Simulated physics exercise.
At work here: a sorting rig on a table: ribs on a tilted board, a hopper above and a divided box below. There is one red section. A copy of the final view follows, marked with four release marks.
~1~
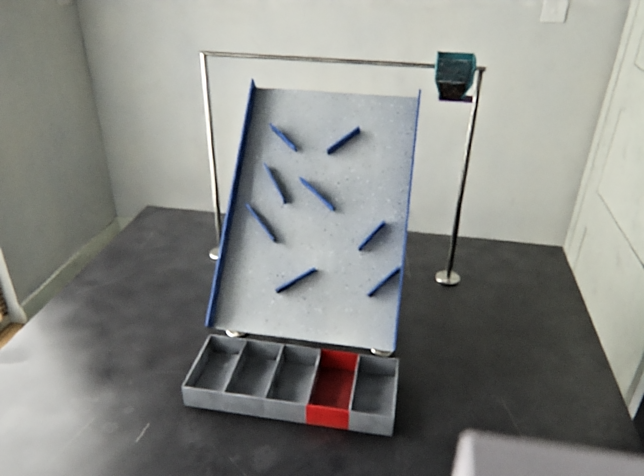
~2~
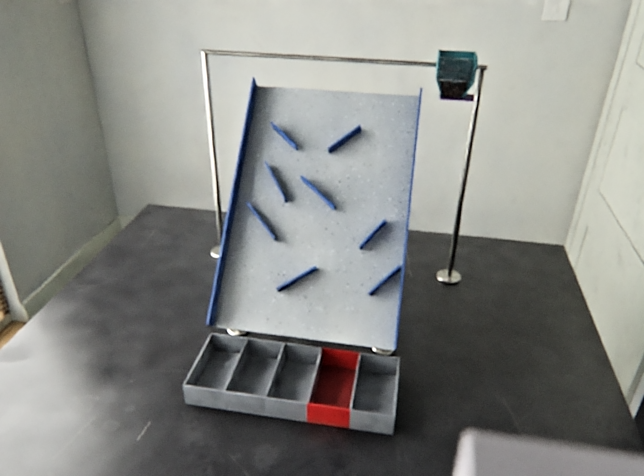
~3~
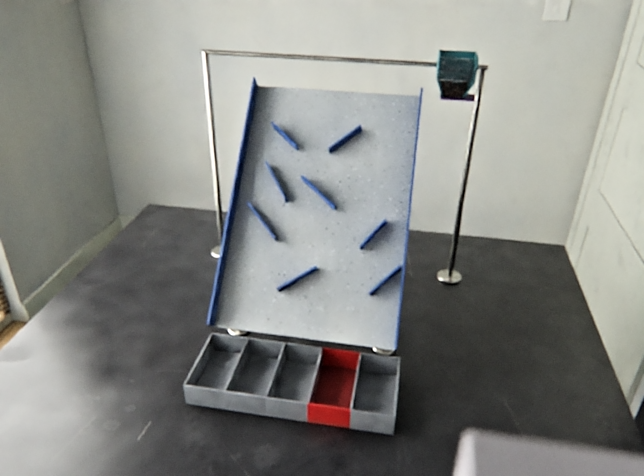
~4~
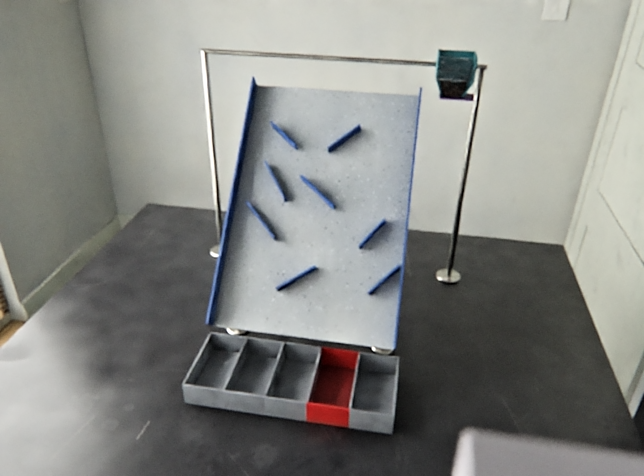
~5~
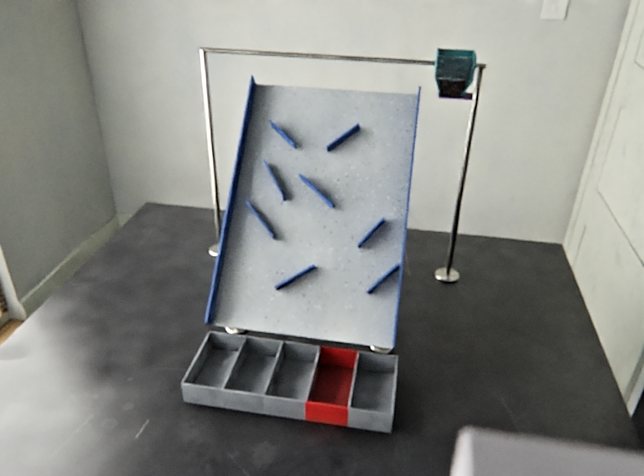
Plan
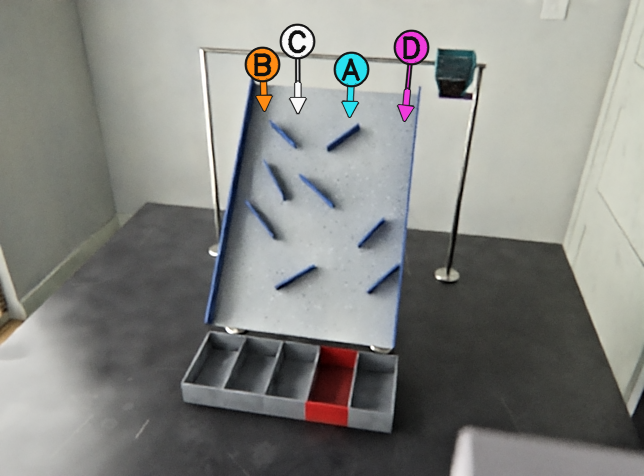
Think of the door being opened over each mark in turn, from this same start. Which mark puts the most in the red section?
Best: C.
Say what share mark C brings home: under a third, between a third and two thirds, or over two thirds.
Between a third and two thirds.
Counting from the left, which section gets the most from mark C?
The fourth.
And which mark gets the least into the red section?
Mark B.
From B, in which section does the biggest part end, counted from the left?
The first.
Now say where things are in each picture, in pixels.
Hopper near (452, 89), allspice berries, door shut, in the first frame.
Ribs (271, 122) to (296, 145), (328, 149) to (360, 125), (265, 161) to (285, 199), in the second frame.
Ribs (302, 176) to (334, 206), (247, 202) to (275, 238), (360, 247) to (386, 219), in the third frame.
Ribs (276, 288) to (315, 266), (368, 293) to (399, 265), in the fourth frame.
Red section near (327, 413), number 4 of 5 from the left, in the fifth frame.
On the marked copy, mark A meets the board at (349, 111); mark B meets the board at (264, 105); mark C meets the board at (297, 107); mark D meets the board at (404, 115).
With A, close to a quarter in the red section, the bulk in other sections.
With B, only a few in the red section, all but a few in other sections.
With C, close to half in the red section, close to half in other sections, only a few outside the box.
With D, close to a quarter in the red section, close to two thirds in other sections, a small share held on the board, only a few outside the box.
